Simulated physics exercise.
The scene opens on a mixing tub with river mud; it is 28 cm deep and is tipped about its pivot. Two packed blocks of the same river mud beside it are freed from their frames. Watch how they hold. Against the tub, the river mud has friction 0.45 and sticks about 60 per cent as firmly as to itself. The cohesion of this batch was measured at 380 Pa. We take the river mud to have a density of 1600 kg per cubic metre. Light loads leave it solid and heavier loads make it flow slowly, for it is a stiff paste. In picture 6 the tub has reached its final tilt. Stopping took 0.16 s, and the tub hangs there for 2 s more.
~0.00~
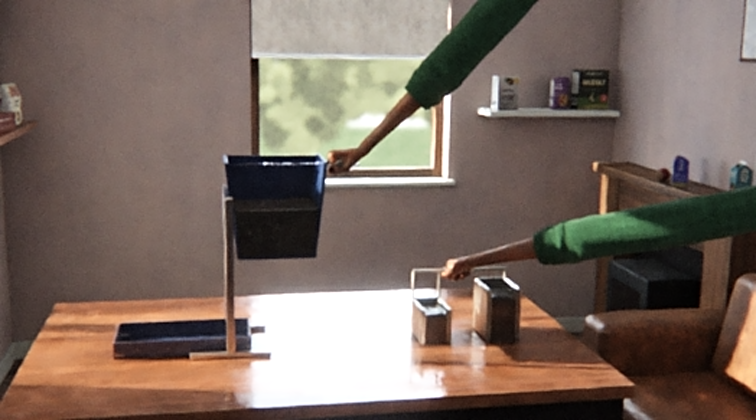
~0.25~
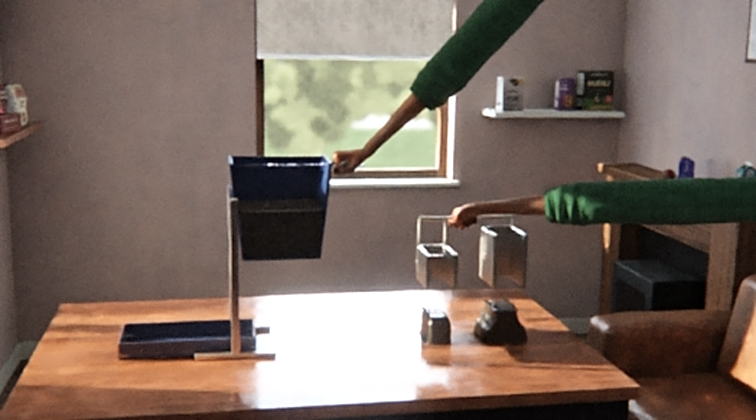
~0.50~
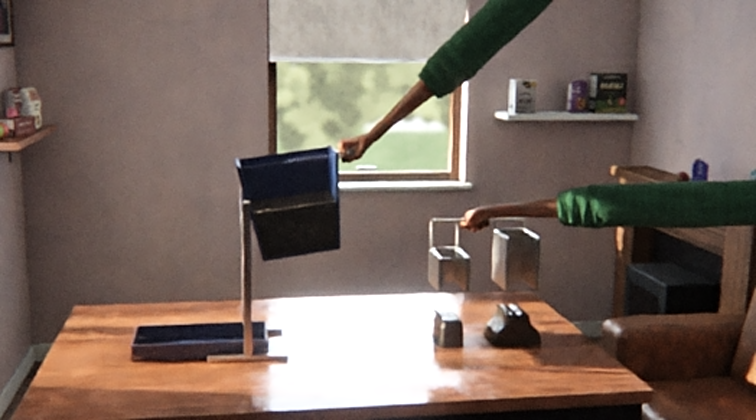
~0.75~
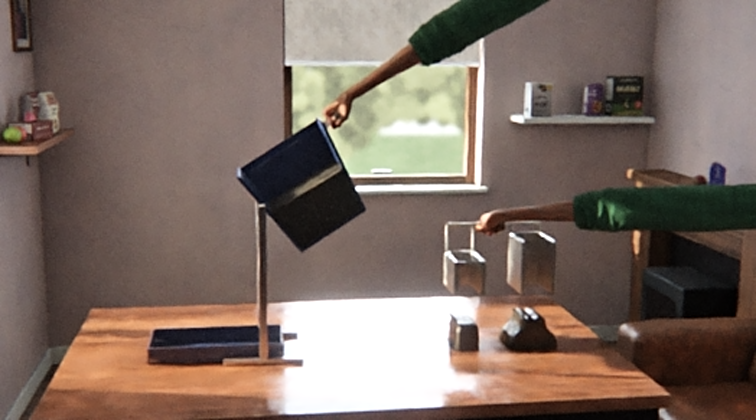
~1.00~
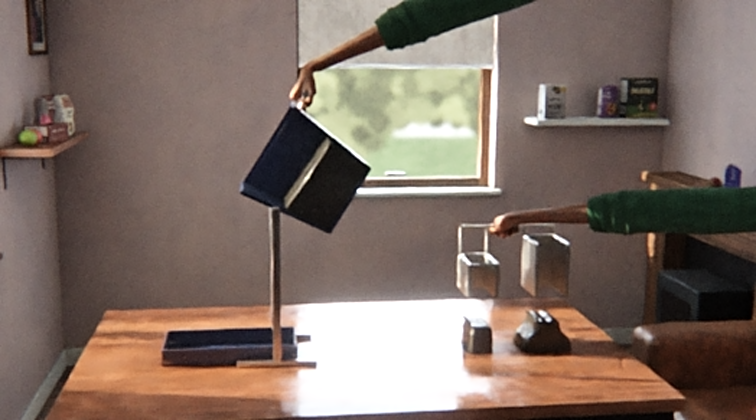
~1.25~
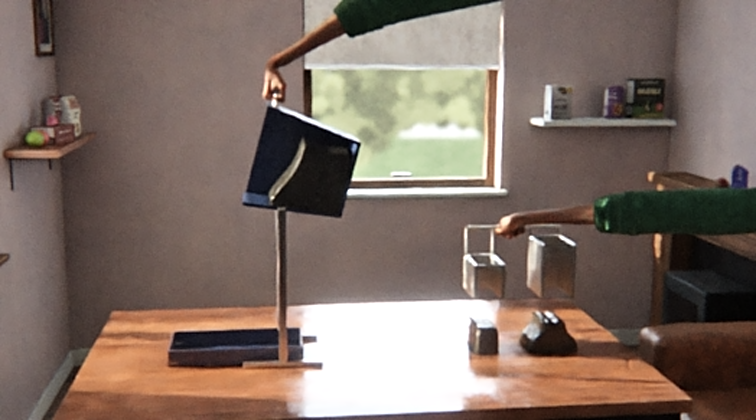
A sunlit living room with a window, wall shelves and a brown sofa is seen from in front of a glossy wooden table, slightly above it. A dark blue tub hangs on a stand at left beside a low tray, with two metal casings at right. One green-sleeved arm lifts the casings off two dark mud blocks, the right one slumping, then another steeply tilts the tub leftward as the camera drifts left.
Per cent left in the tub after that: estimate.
Roughly 100 percent.
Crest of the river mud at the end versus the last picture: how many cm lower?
About 5 cm.
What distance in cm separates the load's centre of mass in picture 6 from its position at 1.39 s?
Measured shift, roughly 3 cm.
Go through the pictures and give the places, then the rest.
Handle-side rim at (324, 163), tilt 0 degrees; top of the river mud at (237, 210); blocks stand 9.2 cm, 14 cm (left to right), in the first picture.
Handle-side rim at (329, 164), tilt 0 degrees; top of the river mud at (242, 211); blocks stand 8.9 cm, 10 cm (left to right), in the second picture.
Handle-side rim at (335, 154), tilt 8 degrees; top of the river mud at (331, 201); blocks stand 8.8 cm, 9.9 cm (left to right), in the third picture.
Handle-side rim at (322, 125), tilt 33 degrees; top of the river mud at (341, 170); blocks stand 8.8 cm, 9.9 cm (left to right), in the fourth picture.
Handle-side rim at (294, 109), tilt 58 degrees; top of the river mud at (329, 144); blocks stand 8.8 cm, 9.9 cm (left to right), in the fifth picture.
Handle-side rim at (268, 109), tilt 75 degrees; top of the river mud at (308, 145); blocks stand 8.8 cm, 9.9 cm (left to right), in the sixth picture.
After 1.39 s, the tub is at 75 degrees and holds 100 %.
After 1.56 s, the tub is at 75 degrees and holds 100 %.
After 1.73 s, the tub is at 75 degrees and holds 100 %.
After 1.90 s, the tub is at 75 degrees and holds 100 %.
After 3.25 s, at the end, the tub is at 75 degrees and holds 100 %.
